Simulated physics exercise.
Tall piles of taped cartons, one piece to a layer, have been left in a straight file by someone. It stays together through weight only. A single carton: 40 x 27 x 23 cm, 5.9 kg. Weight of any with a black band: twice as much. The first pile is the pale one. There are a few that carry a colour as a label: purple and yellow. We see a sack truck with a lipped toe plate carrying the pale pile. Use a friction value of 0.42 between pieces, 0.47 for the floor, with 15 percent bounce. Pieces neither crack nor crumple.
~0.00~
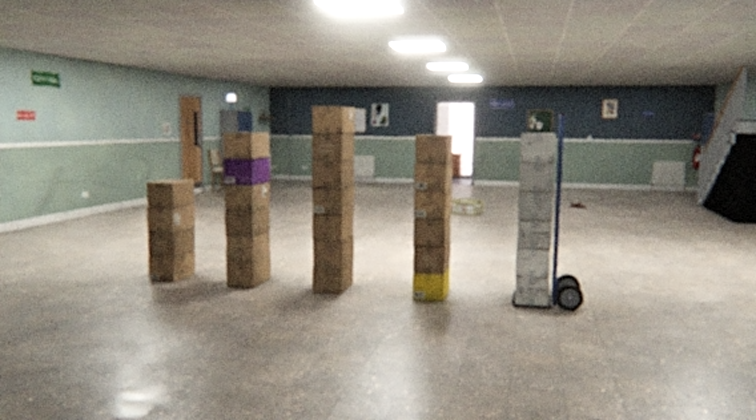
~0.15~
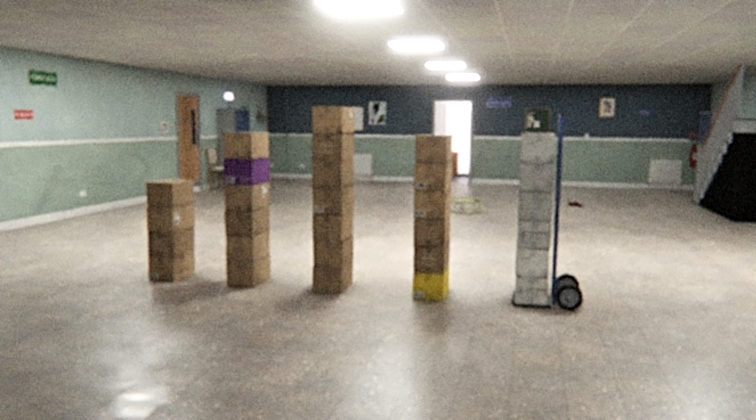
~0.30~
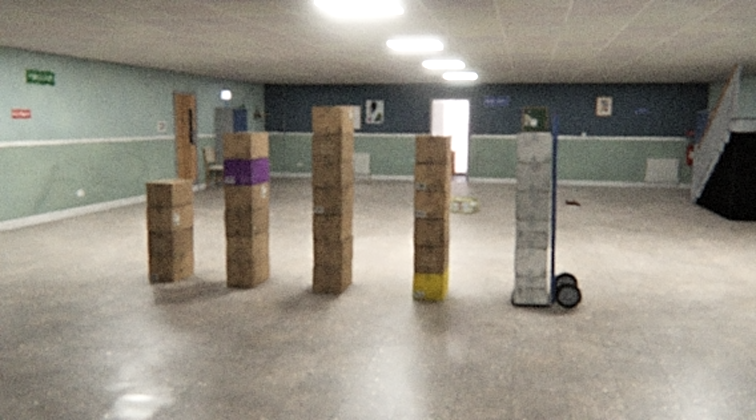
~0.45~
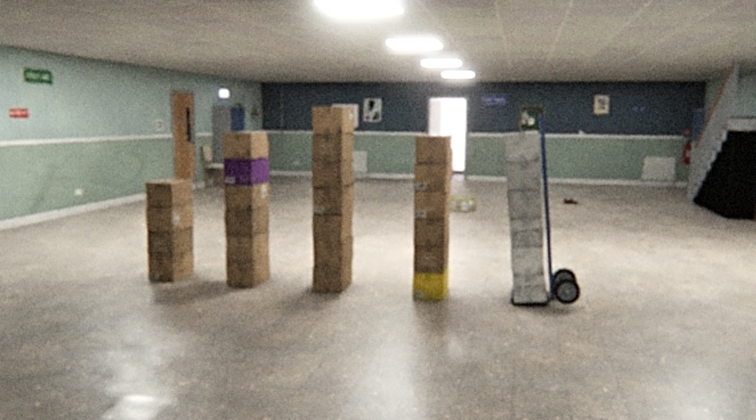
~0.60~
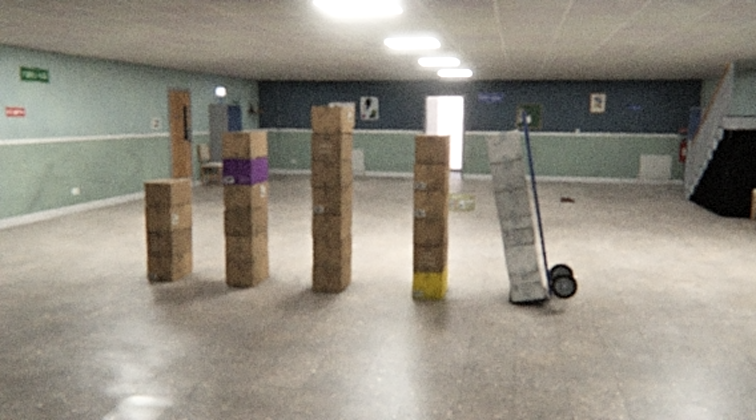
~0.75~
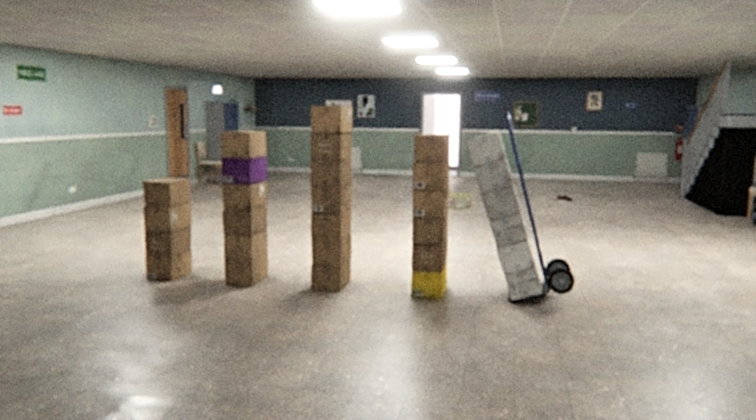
Pale stack of boxes on a sack truck tilting gradually left toward a row of still brown carton stacks in a hall.
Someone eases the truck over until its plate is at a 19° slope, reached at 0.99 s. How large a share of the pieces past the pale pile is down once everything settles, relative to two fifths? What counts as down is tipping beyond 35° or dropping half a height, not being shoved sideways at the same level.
The share down is larger than two fifths.
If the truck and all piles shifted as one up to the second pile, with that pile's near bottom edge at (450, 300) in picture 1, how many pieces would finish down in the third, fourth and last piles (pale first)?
That would give third 7, fourth 6 and last 4.
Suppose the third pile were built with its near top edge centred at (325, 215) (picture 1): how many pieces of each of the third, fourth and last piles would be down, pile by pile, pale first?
Pile by pile that makes third 2, fourth 6, last 4.
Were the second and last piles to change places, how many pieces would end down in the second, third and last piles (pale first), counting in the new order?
Down tally in the new order: Second = 4, third = 7, last = 5.
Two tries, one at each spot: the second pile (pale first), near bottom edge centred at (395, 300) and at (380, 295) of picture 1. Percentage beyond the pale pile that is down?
I'd say close to 90 percent, then close to 0 percent.
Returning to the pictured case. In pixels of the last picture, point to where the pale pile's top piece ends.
(369, 237).
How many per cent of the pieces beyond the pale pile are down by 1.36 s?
By then, 0 per cent.
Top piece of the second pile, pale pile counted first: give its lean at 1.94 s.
I'd say it's at some 20° by then.
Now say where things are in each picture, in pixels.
In the first picture (pixels give the middle of a visible side; the camera moves round a little), truck frame (561, 154) 0° forward; purple carton (238, 172); yellow carton (428, 287); none of the others has stirred.
The second picture shows truck frame (560, 154) 0° forward; purple carton (238, 172).
The third picture shows truck frame (556, 154) 2° forward; purple carton (237, 172).
The fourth picture shows truck frame (544, 151) 6° forward, top of the pale pile leaning 5°; purple carton (237, 172); none of the others has stirred.
The fifth picture shows truck frame (529, 149) 11° forward, top of the pale pile leaning 11°; purple carton (237, 172); none of the others has stirred.
The sixth picture shows truck frame (515, 148) 15° forward, top of the pale pile leaning 17°; purple carton (236, 171); yellow carton (427, 285); none of the others has stirred.
After 1.36 s, 6 of the pale pile down; none of the 23 other cartons down, 6 disturbed; yellow carton 12° from how it stood.
After 1.94 s, 6 of the pale pile down; 6 of the 23 other cartons down; yellow carton 57° from how it stood.
After 2.58 s, 6 of the pale pile down; 14 of the 23 other cartons down; yellow carton 60° from how it stood; purple carton 25° from how it stood, 8 cm lower.
After 3.26 s, 6 of the pale pile down; 23 of the 23 other cartons down; yellow carton 60° from how it stood; purple carton 25° from how it stood, 61 cm lower.
In the end (4.4 s), 6 of the pale pile down; 23 of the 23 other cartons down; purple carton upside down; yellow carton 60° from how it stood. That is 100 per cent. From the last view, middles, yellow carton near (412, 272).
